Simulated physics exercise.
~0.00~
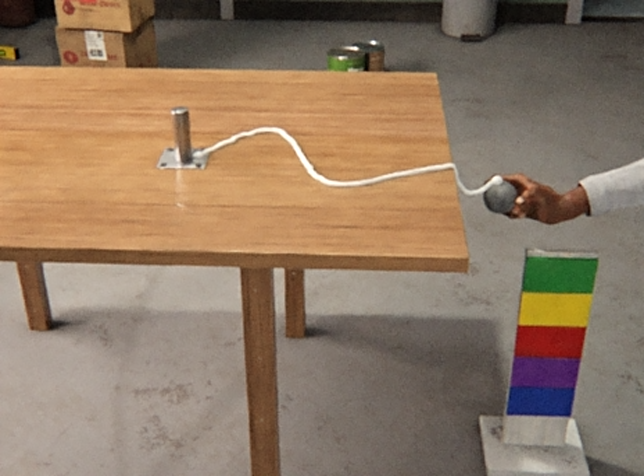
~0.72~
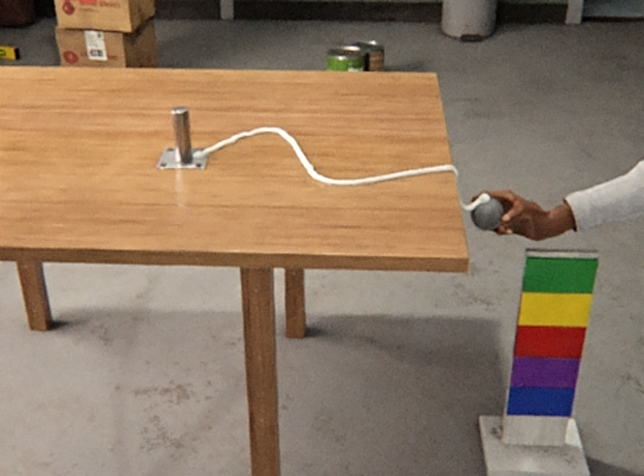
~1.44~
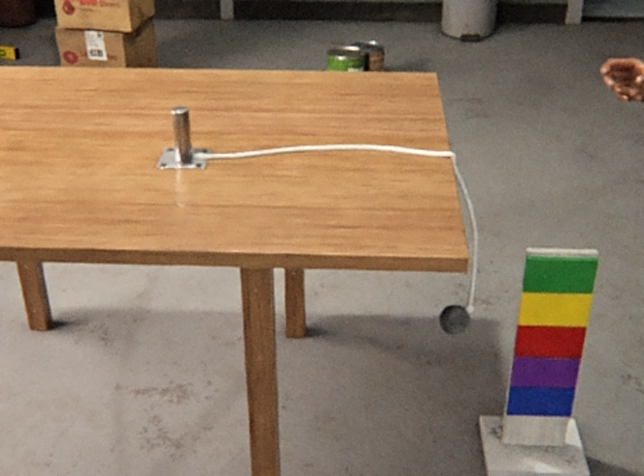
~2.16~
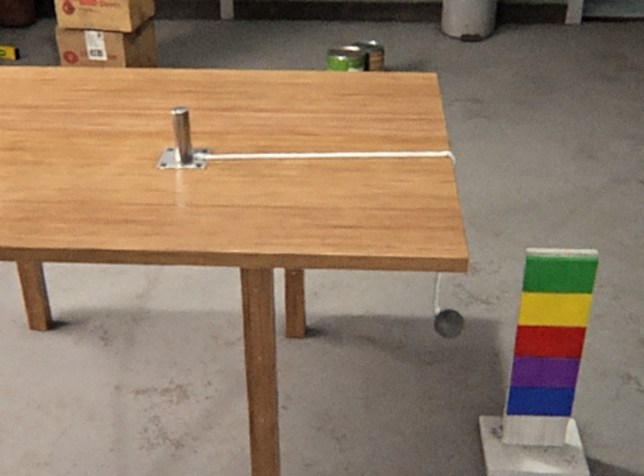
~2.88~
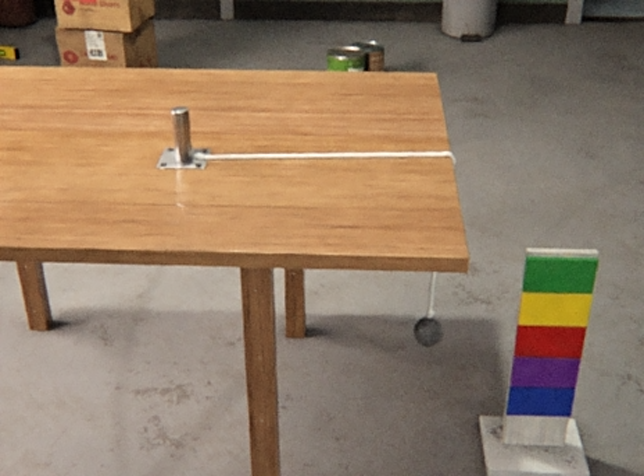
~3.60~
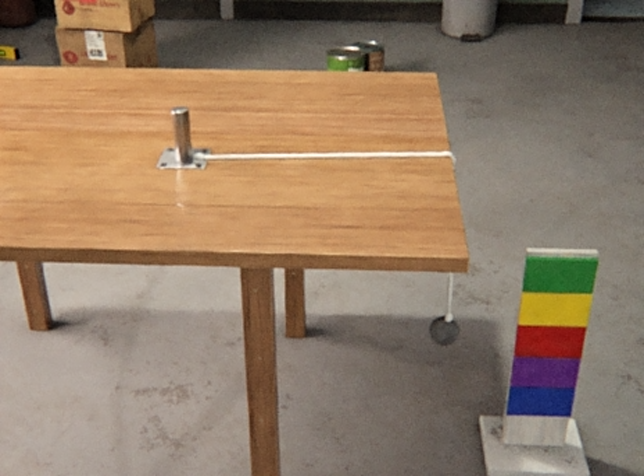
The clip shows a hand holding a grey ball on a slack white cord beyond a wooden table's edge, then letting go and withdrawing. The ball drops, pulls the cord straight across the tabletop, and sways slightly left and right, ending level with the striped board's red band.
